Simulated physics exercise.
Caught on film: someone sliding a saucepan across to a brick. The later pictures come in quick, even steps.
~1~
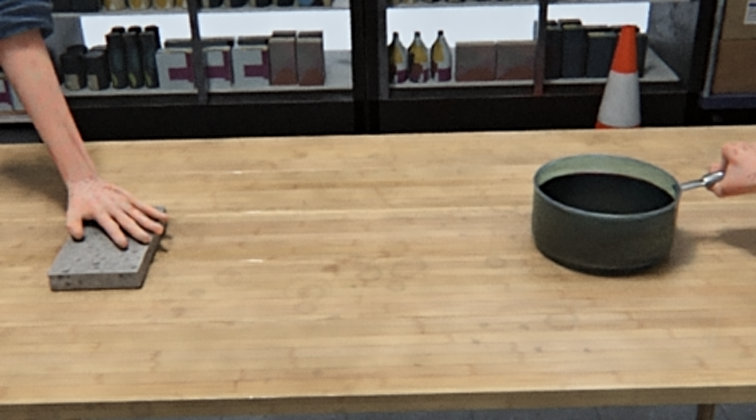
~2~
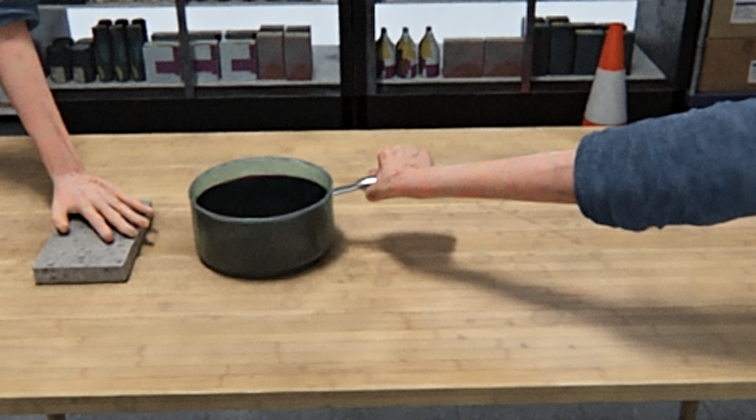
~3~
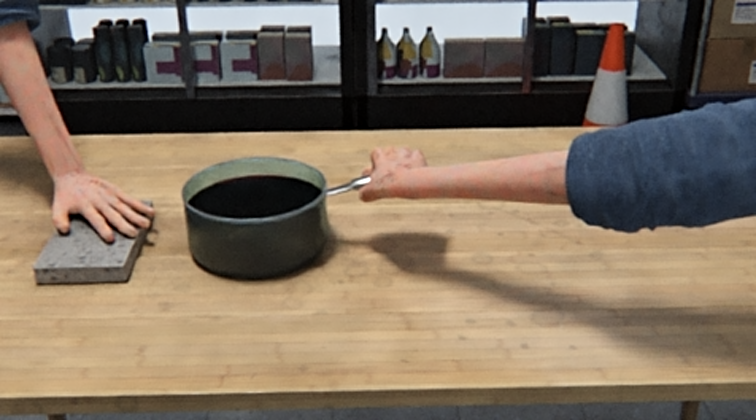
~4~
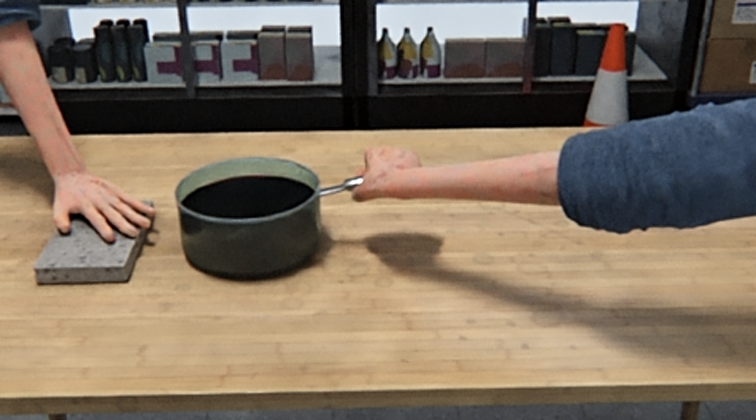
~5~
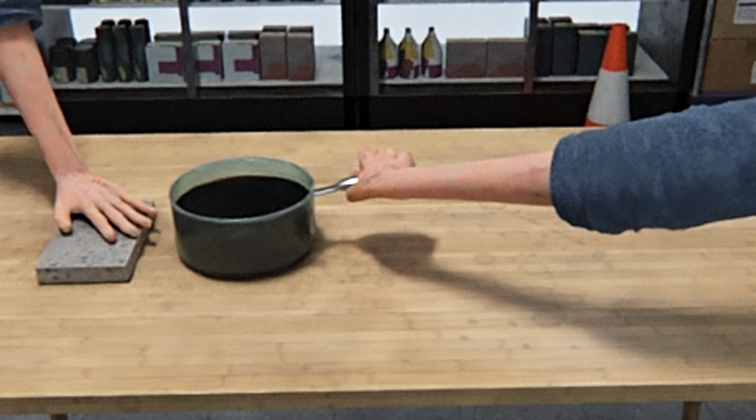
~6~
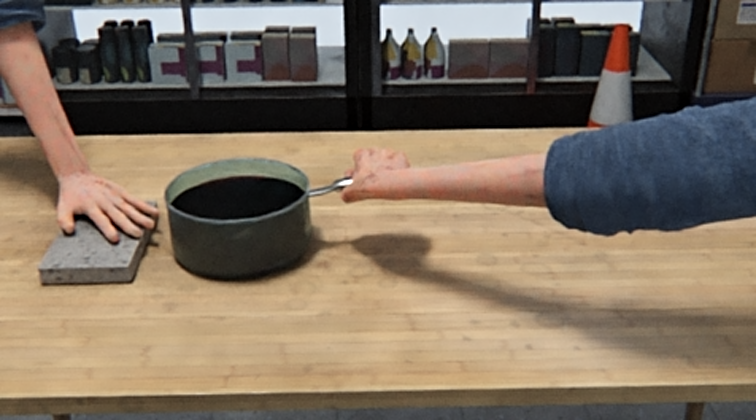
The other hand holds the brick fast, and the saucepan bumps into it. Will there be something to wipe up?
At the stop the saucepan holds.
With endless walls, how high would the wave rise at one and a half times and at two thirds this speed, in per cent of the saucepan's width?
In turn 10 and 5 per cent.
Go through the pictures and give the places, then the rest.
At rest; saucepan (604, 212) about two thirds full; brick (112, 246), in the first picture.
Under way; saucepan about two thirds full, surface at (263, 204), in the second picture.
Moved on by about 5 px; saucepan (257, 215) about two thirds full, in the third picture.
Moved on by about 5 px; saucepan about two thirds full, surface at (249, 204), in the fourth picture.
Moved on by about 5 px; saucepan (245, 215) about two thirds full, in the fifth picture.
Moved on by about 5 px; saucepan about two thirds full, surface at (239, 205); brick (103, 240), in the sixth picture.
Soon after, the saucepan meets the brick.
Later, the grape juice surges up the wall; the wave climbs under half way to the rim.
In the end, the saucepan stands at the brick; nothing has left it.
